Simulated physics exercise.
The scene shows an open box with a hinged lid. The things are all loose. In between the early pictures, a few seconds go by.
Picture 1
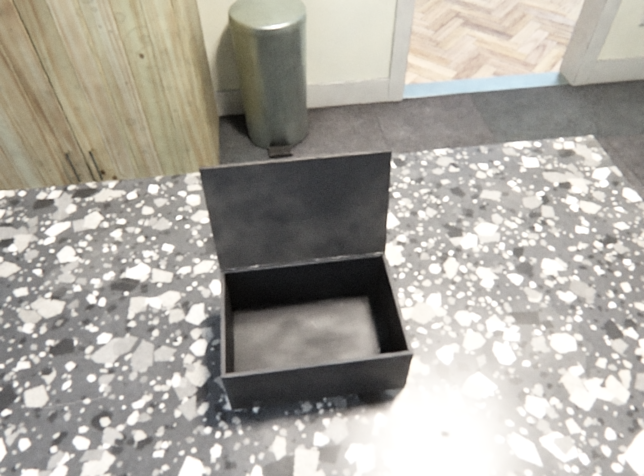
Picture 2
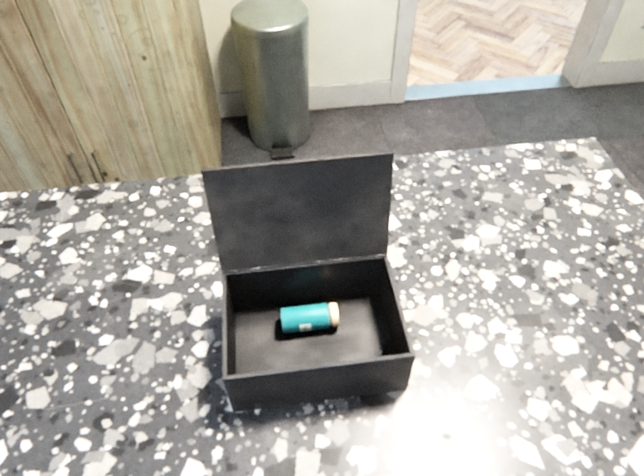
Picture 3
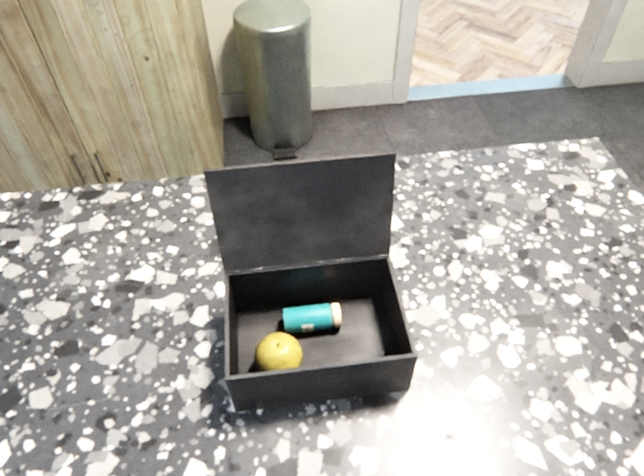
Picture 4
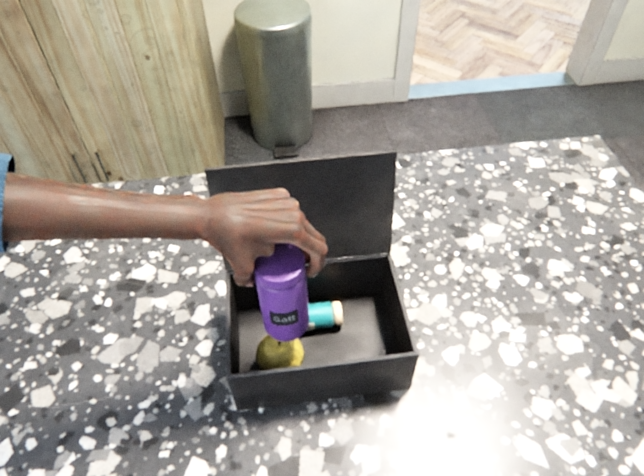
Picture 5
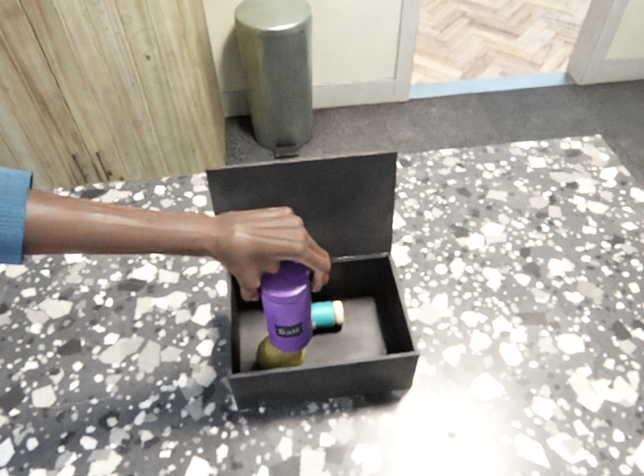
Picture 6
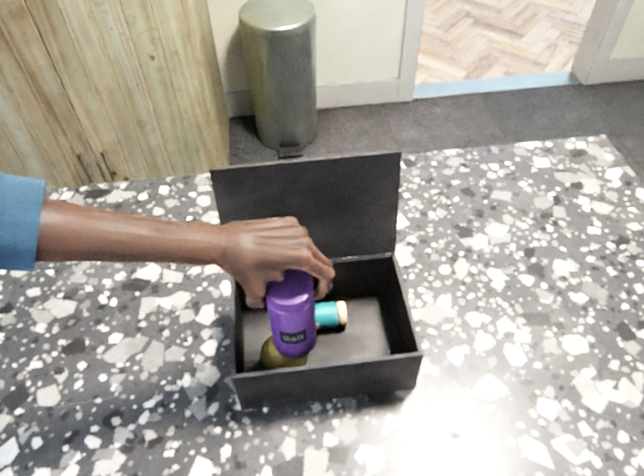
In this clip, an open black box on a speckled counter is empty, then holds a teal cylinder, then also a yellow fruit; a hand reaches in from the left, lowering a purple jar slightly inside the box.
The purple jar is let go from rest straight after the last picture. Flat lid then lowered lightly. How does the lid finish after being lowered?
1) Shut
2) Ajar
1, shut.
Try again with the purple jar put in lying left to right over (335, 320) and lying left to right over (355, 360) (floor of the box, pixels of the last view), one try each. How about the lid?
On the first go the lid settles shut, and on the second go it settles shut.
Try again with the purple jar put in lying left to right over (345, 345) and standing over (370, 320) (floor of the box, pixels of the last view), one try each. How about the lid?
First try: The lid comes down fully; second try: The lid stays propped open.
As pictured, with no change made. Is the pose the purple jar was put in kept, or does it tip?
At the finish it goes crooked.
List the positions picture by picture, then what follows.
The last thing is not in view yet, in the first frame.
The last thing is not in view yet, in the second frame.
The last thing is not in view yet; yellow apple (279, 356), in the third frame.
Still above its spot; purple jar (283, 293), in the fourth frame.
Still above its spot; purple jar (288, 307), in the fifth frame.
In place under the hand; purple jar (292, 314), in the sixth frame.
Then, 0.50 s on from there, purple jar on its side near (355, 335); yellow apple shifted a little.
Then, 1.40 s on from there, lid 73° above the rim; purple jar on its side near (353, 322); turquoise shaker shifted about its own width.
Then, 1.90 s on from there, lid 25° above the rim; purple jar on its side near (353, 323); turquoise shaker shifted a little.
In the end, lid shut; toppled in the box, purple jar; the other 2 unmoved. At the end, from the last picture's camera, purple jar near (353, 322).
